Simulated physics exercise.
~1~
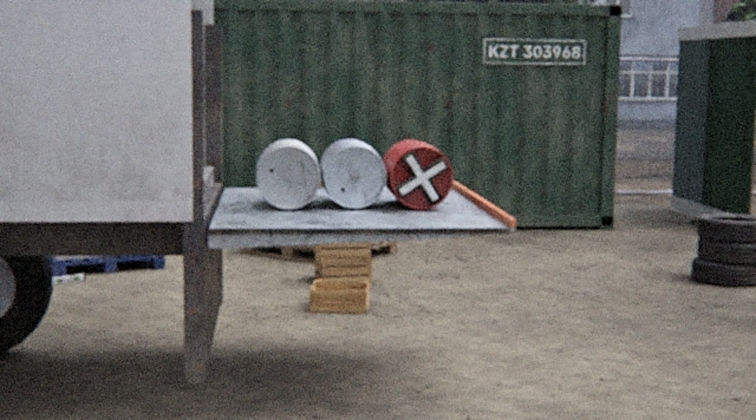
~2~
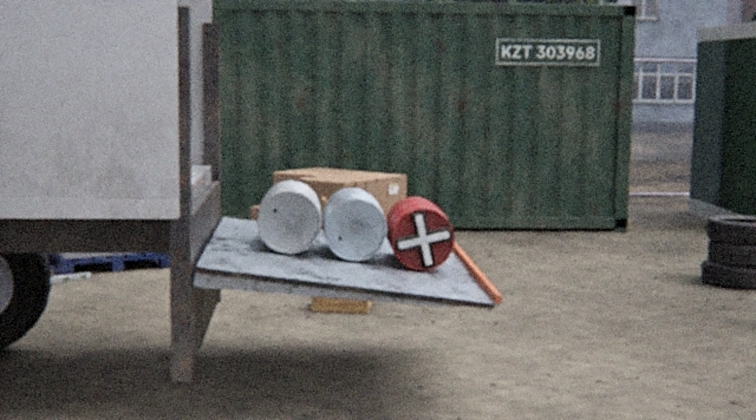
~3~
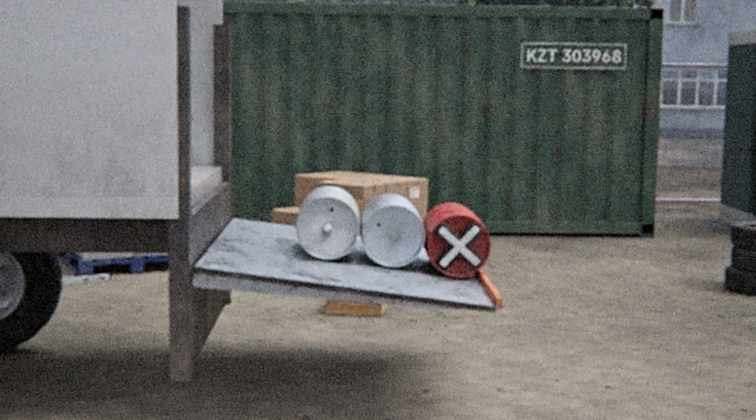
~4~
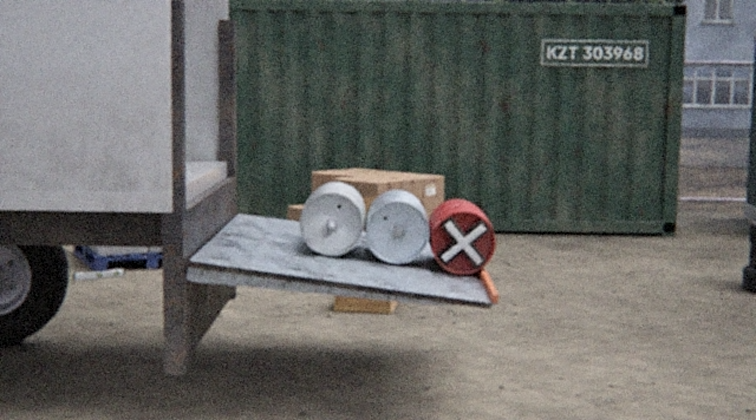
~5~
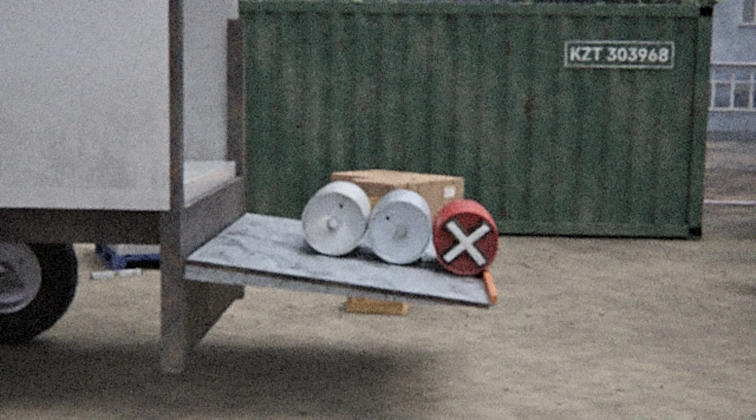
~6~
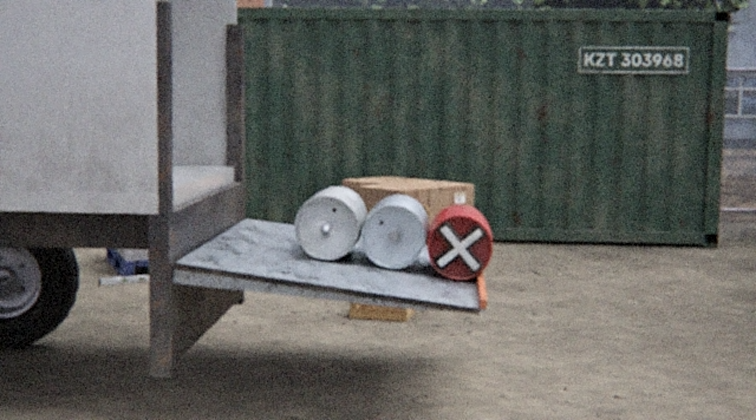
A lorry's pale grey body fills the left side of a dirt yard, its lift platform sticking out to the right in side view, with a green container behind. Two white kegs and a red one marked with a white cross lie in a row on the platform, end-on, near an orange bar at the outer edge. The platform lowers a little and tilts down towards its outer end. The kegs then roll a short way right, the cross turning as the red one goes. The red keg comes to rest against the orange bar, and all three stay on the sloping platform.
